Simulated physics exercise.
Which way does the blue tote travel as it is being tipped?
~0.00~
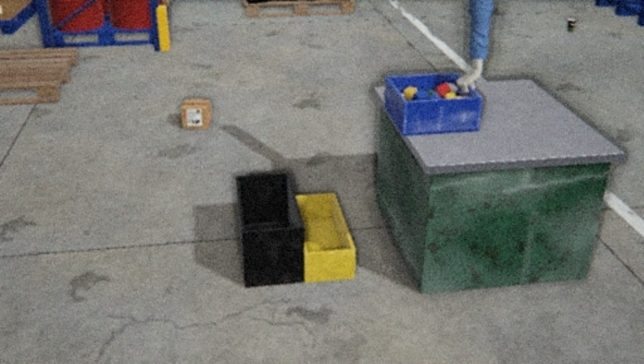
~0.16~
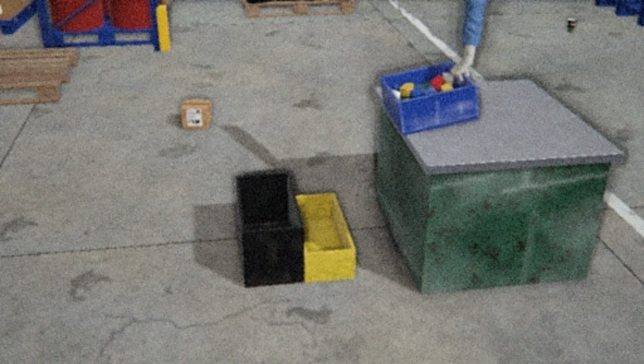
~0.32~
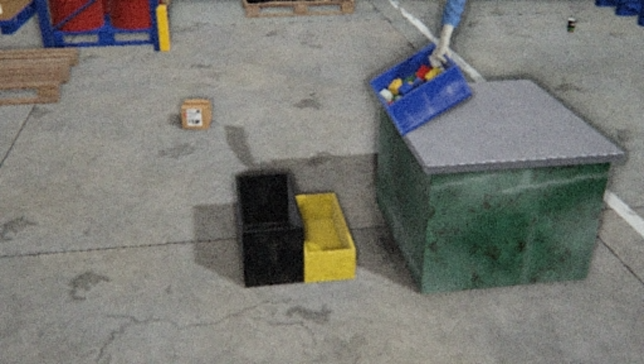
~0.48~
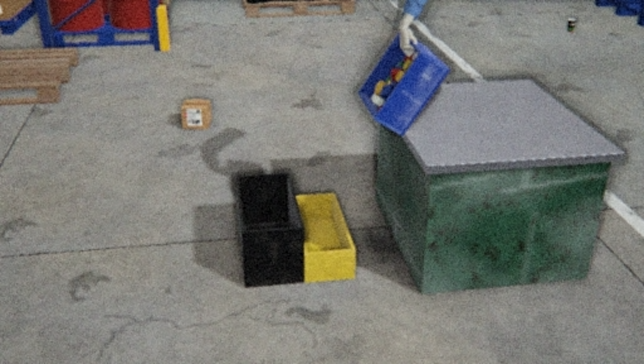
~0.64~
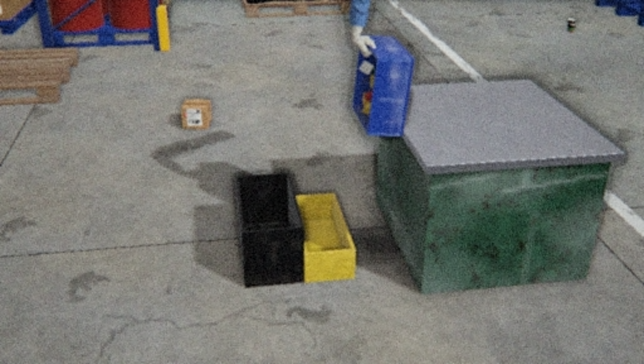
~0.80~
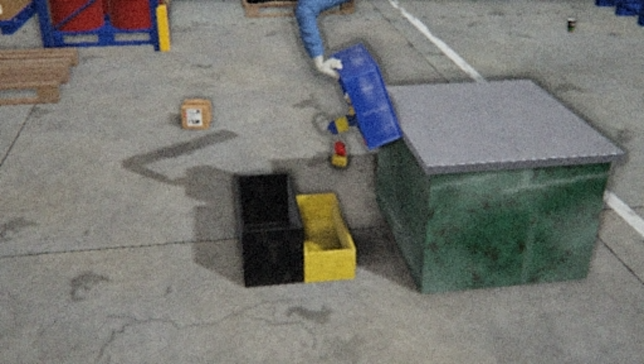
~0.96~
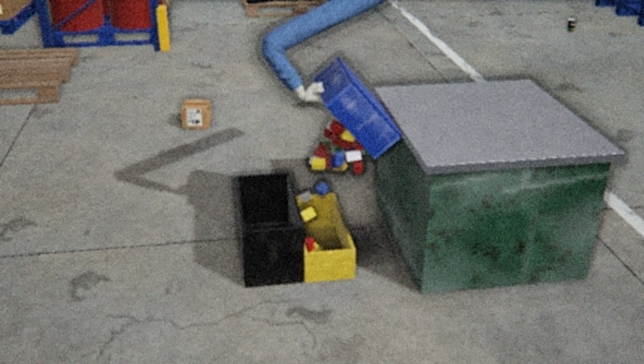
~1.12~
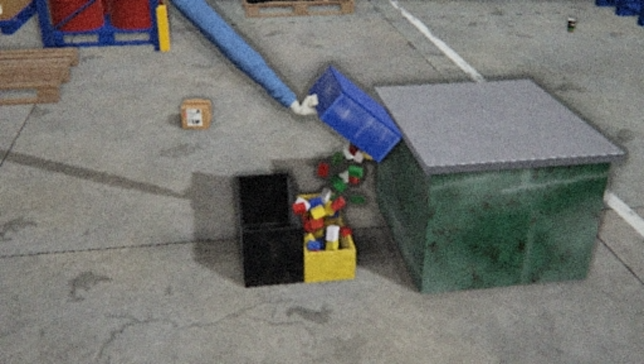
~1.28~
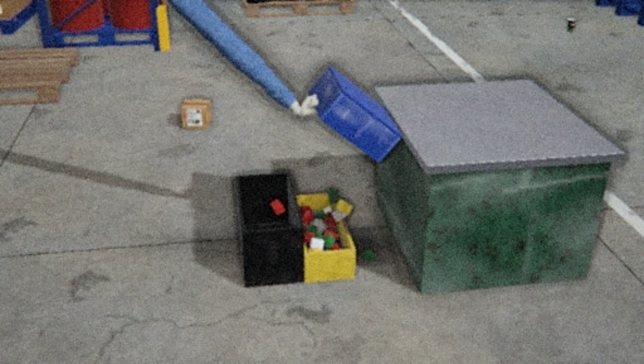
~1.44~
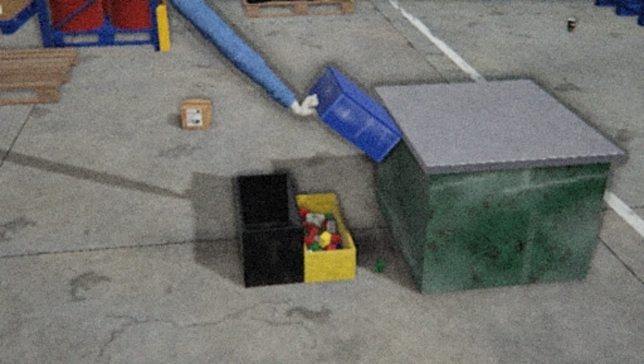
It moves to the left, swinging over the left edge of the bench toward the side where the bins stand.
At the start, a gloved hand at the end of a blue sleeve holds a blue tote of colourful toy bricks on a green bench with a grey top, while a yellow bin and a black bin stand empty on the concrete floor to the left. The arm tips the tote leftward over the bench edge until it stands on its side. As it tilts further, bricks tumble out in a growing stream. Most drop into the yellow bin, while a red one goes into the black bin. At the end, the emptied tote hangs still, with one green brick on the floor beside the bench.
